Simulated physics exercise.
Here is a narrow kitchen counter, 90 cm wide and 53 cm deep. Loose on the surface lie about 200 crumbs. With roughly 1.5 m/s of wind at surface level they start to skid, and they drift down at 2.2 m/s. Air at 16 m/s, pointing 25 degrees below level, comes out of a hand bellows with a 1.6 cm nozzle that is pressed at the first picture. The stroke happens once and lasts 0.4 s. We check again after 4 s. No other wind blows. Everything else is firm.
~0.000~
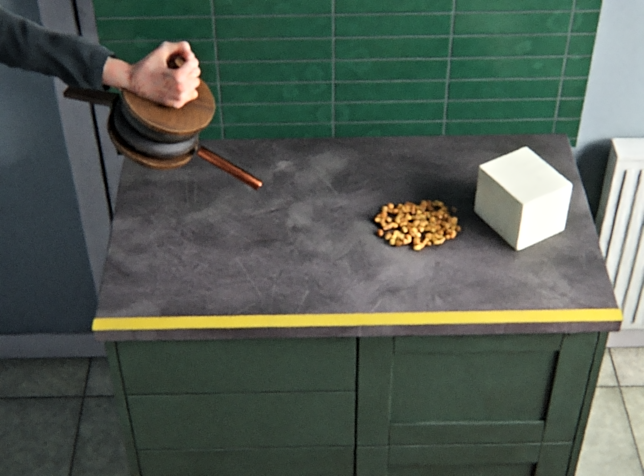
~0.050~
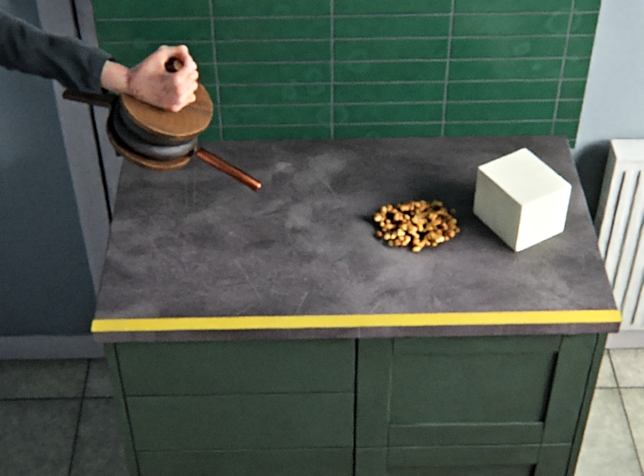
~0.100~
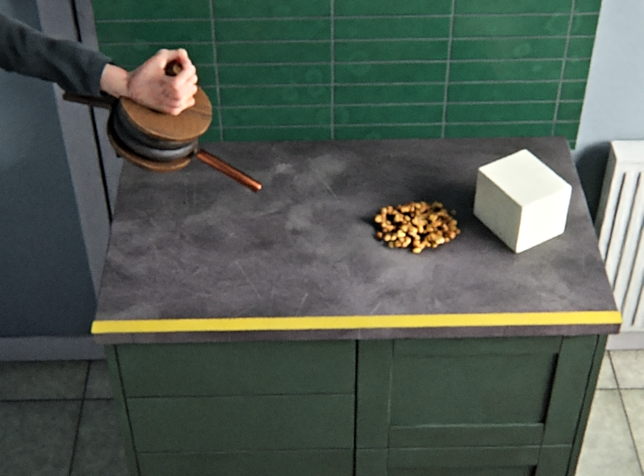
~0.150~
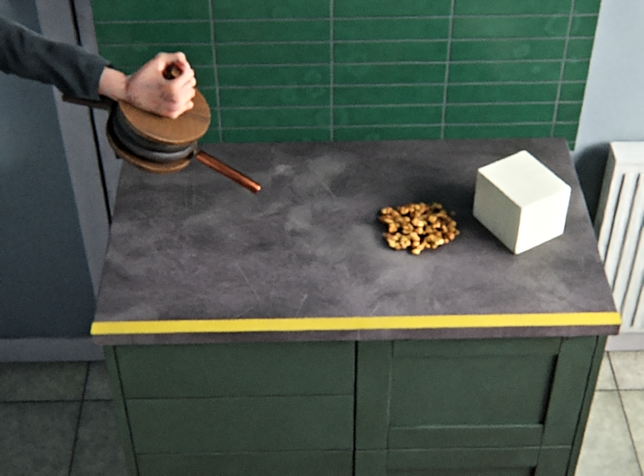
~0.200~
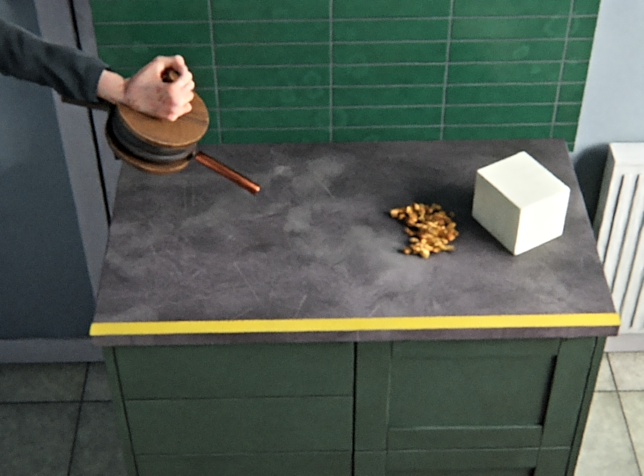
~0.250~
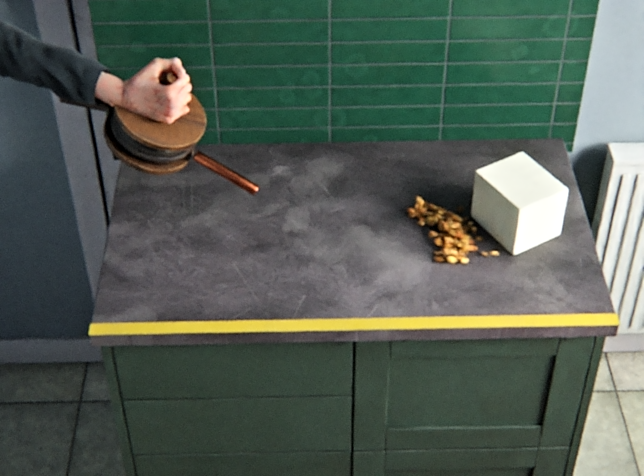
A loose pile of golden-brown crumbs lies still on a dark kitchen counter while a hand presses a round bellows, its copper nozzle angled down from the left. The pile then loosens and shifts to the right, its crumbs spreading unevenly near the white block.
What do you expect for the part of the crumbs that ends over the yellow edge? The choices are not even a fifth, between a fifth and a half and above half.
By that time fewer than one in five are over the yellow edge.
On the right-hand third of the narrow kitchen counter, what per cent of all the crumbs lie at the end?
Something close to 70 % ends up there.
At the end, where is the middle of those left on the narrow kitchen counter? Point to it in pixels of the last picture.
(475, 224).
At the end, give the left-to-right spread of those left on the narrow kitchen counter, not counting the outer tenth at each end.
10 cm, give or take.
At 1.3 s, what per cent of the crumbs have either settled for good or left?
Near 100 %.
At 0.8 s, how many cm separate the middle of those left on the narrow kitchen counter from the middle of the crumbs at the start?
Around 15 cm from the start.
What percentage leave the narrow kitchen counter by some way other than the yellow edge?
That lands at some 30 %.
After 0.8 s the count stands so, 0 % are over the yellow edge; the middle of those left on the top is near (475, 224).
After 1.3 s the count stands so, 0 % are over the yellow edge; the middle of those left on the top is near (475, 224).
After 2.2 s the count stands so, 0 % are over the yellow edge; the middle of those left on the top is near (475, 224).
After 4.0 s, at the end, 0 % are over the yellow edge; the middle of those left on the top is near (475, 224).
